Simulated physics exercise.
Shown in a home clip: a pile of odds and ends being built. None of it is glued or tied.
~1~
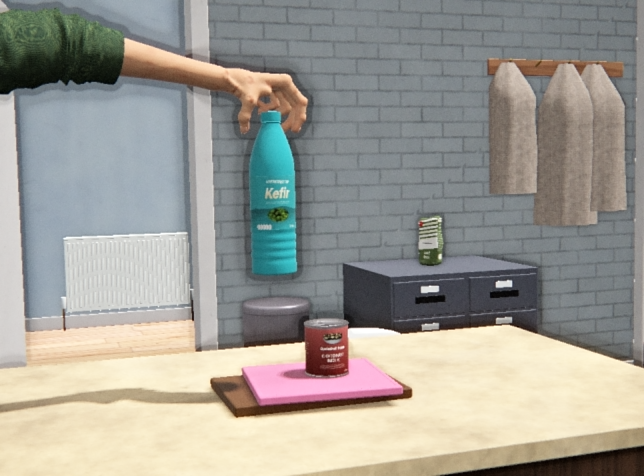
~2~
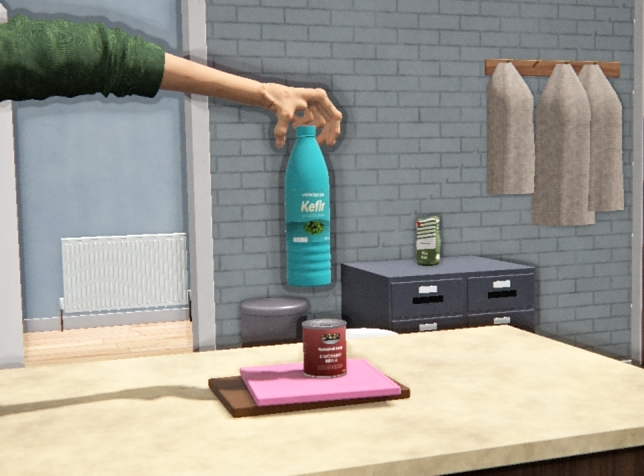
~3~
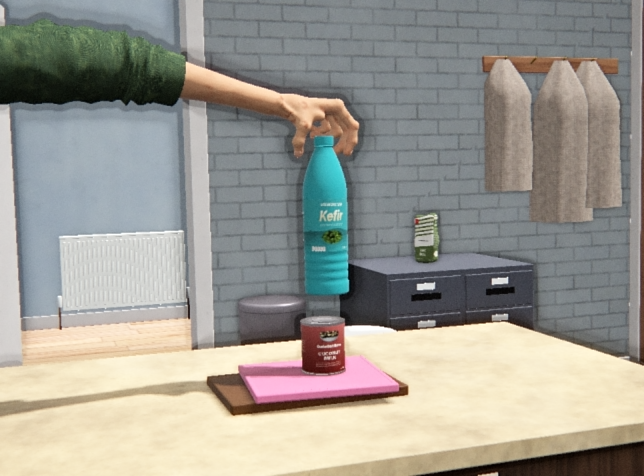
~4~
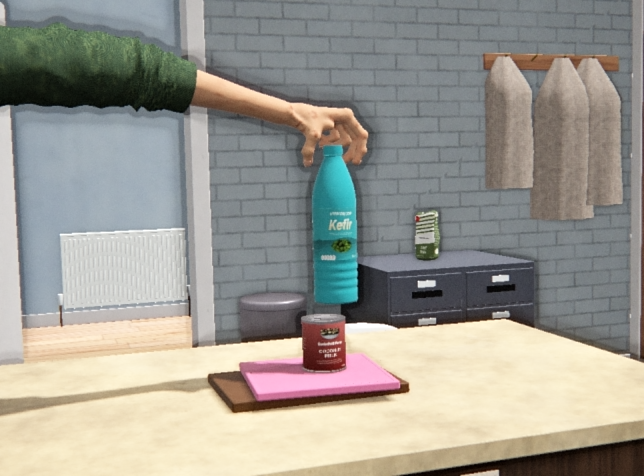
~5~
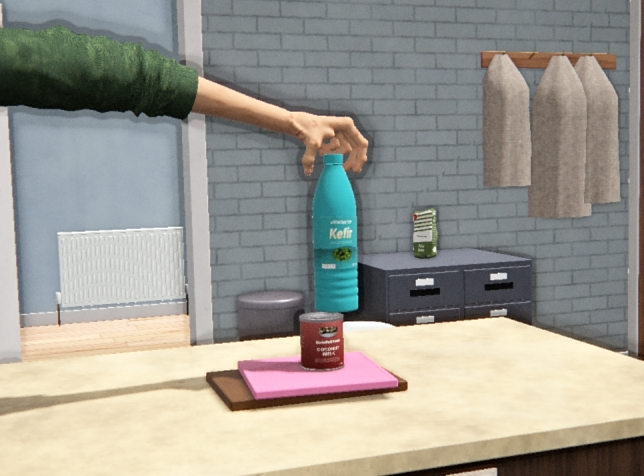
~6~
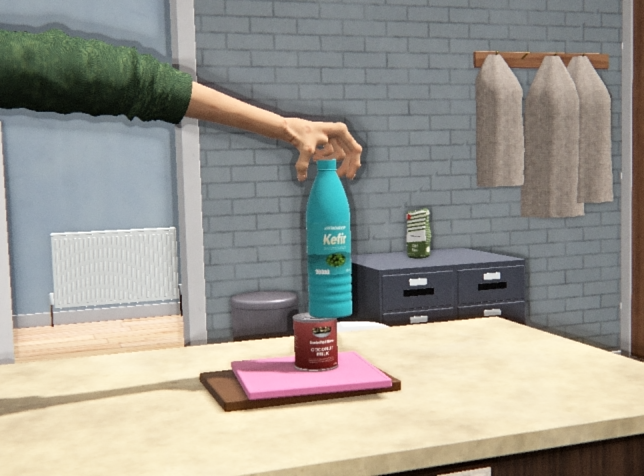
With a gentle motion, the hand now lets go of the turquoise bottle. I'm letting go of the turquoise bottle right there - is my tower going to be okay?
Yes, it will be fine.
Then, 0.20 s past the last view, nothing moves.
Then, 0.50 s past the last view, turquoise bottle resting near (329, 238).
Finally, all 4 still in place. Final places as the last picture's camera would see them, turquoise bottle near (329, 238). The pile holds.
